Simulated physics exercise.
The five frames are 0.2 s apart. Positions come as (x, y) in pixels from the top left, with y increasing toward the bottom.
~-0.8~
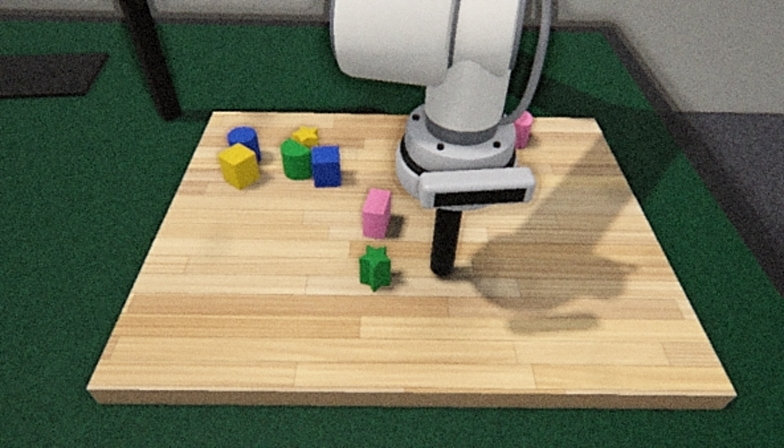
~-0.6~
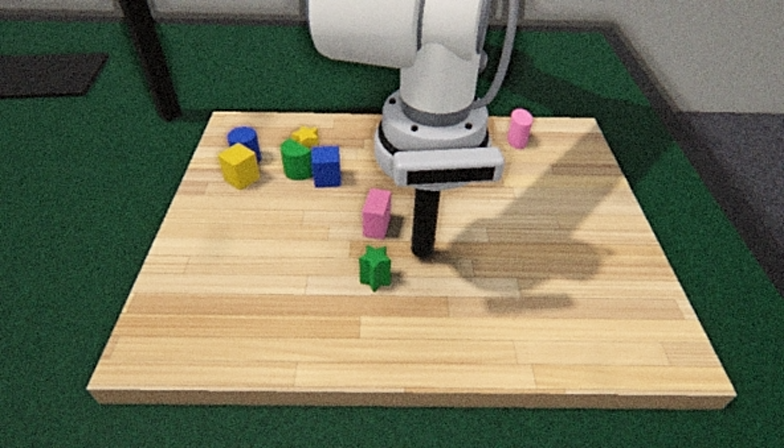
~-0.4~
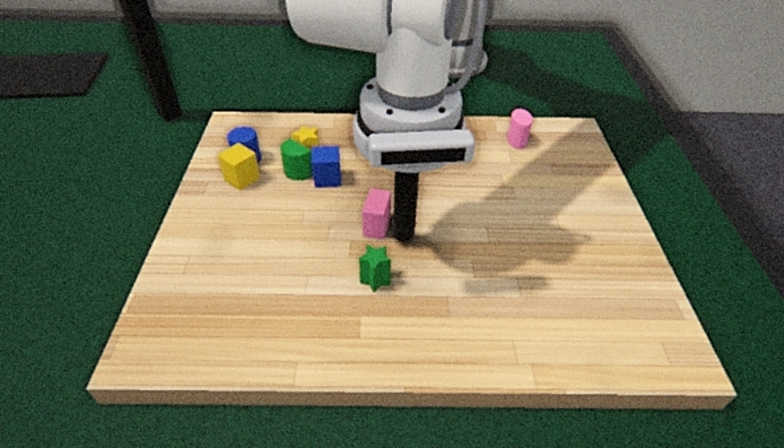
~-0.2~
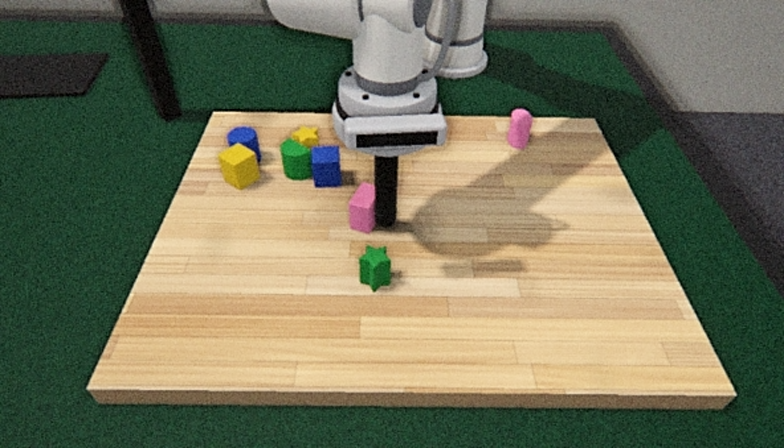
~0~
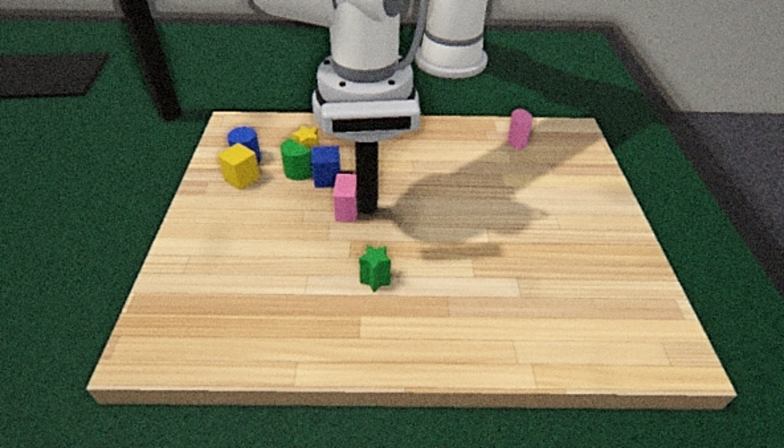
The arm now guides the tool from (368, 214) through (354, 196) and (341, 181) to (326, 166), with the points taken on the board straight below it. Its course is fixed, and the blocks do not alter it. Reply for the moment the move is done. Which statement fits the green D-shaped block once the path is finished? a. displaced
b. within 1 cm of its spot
The correct letter is a.
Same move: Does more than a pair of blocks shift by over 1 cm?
Yes, that is how it ends up.
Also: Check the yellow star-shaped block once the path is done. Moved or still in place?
It's moved.
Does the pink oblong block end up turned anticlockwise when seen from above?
I expect so.
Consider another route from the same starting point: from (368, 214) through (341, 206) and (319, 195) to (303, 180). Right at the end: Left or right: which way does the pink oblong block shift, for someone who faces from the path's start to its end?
So, looking from the first point of the path to the last, the pink oblong block moves leftwards.
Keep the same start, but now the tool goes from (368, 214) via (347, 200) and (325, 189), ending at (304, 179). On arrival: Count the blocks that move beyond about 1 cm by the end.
In total, three or more blocks get moved by over 1 cm.
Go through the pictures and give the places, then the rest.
In the first picture, tool tip (441, 268); block tops, green D-shaped block (293, 147); yellow star-shaped block (306, 133); blue four-sided block (326, 154); pink oblong block (377, 201).
In the second picture, tool (422, 251); blocks unchanged.
In the third picture, tool (404, 235); blocks unchanged.
In the fourth picture, tool (385, 221); pink oblong block (366, 195).
In the fifth picture, tool (368, 208); green D-shaped block (293, 147); yellow star-shaped block (306, 133); blue four-sided block (326, 154); pink oblong block (346, 184).
On the path given first. One third of the way, tool (353, 189); pink oblong block (335, 181), turned 25° anticlockwise.
Two thirds of the way, tool (339, 174); green D-shaped block (283, 145), turned 25° anticlockwise; yellow star-shaped block (305, 131); blue four-sided block (315, 144); pink oblong block (335, 181), turned 30° anticlockwise.
At the end, tool (326, 160); green D-shaped block (273, 142), turned 75° anticlockwise; yellow star-shaped block (292, 120), turned 20° clockwise; blue four-sided block (301, 133), turned 15° anticlockwise; pink oblong block (335, 181), turned 30° anticlockwise.
